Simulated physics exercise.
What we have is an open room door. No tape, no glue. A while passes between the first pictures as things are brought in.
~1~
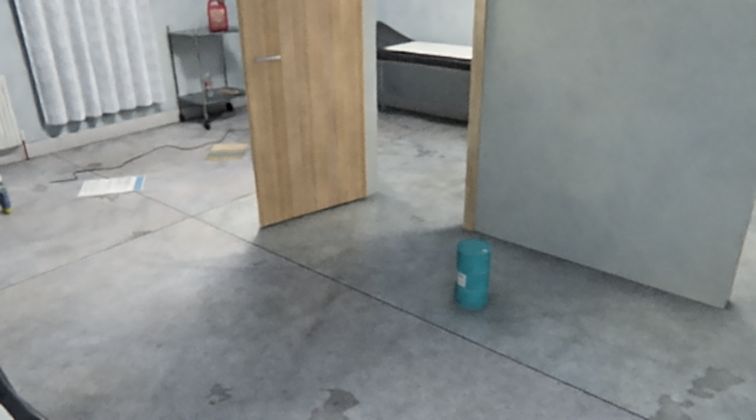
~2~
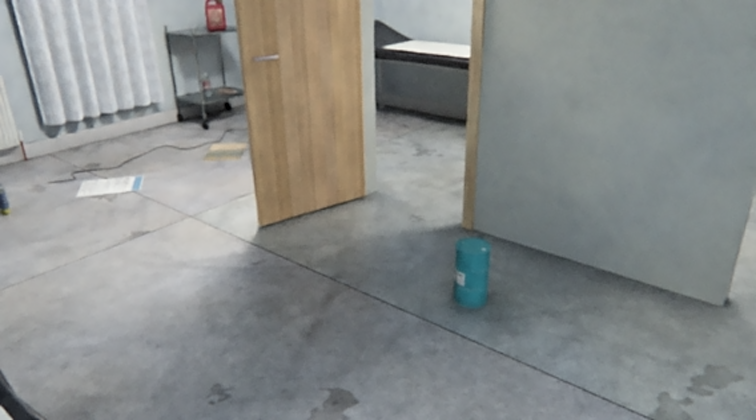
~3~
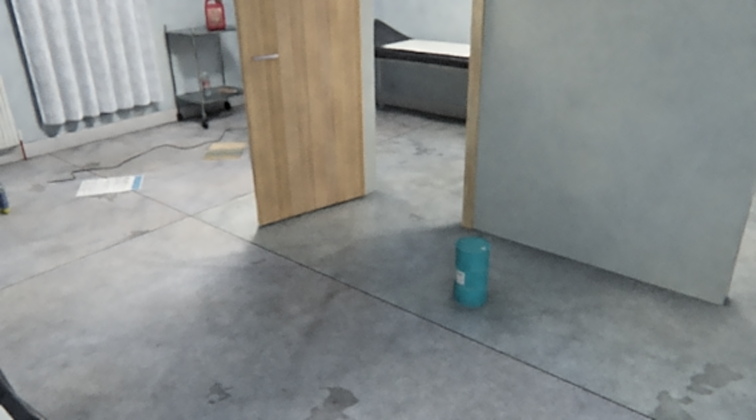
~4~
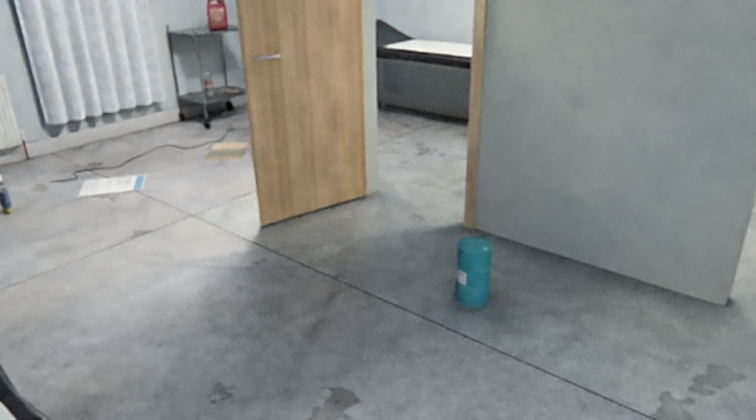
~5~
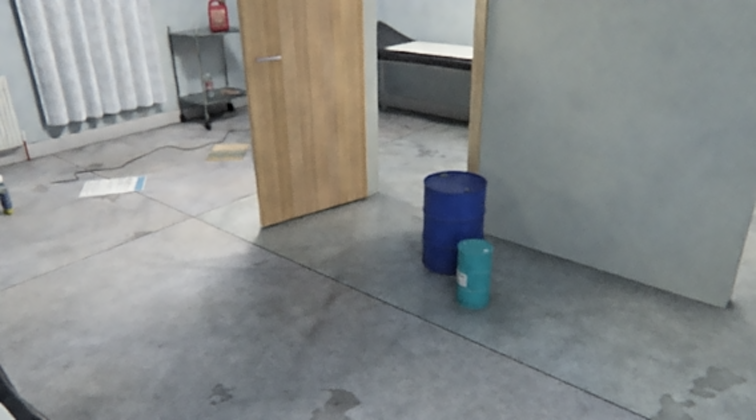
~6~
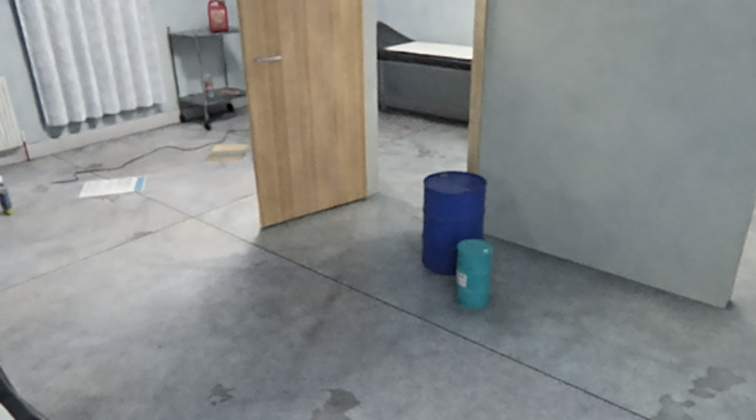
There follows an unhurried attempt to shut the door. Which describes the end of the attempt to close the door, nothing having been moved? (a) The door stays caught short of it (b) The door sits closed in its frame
The door sits closed in its frame (b).
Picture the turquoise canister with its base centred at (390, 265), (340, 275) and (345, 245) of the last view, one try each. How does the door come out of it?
On the first try it swings fully closed, on the second it swings fully closed, and on the third it fails to close.
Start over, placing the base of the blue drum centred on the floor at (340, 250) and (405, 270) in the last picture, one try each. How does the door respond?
Well, the first time the door halts partway, and the second time it completes its swing.
Then, 0.70 s after the last picture, open by 68°.
Then, 1.10 s after the last picture, open by 28°.
At rest, open by 0°; both in place. Seen from the same camera at the end, blue drum near (453, 222).
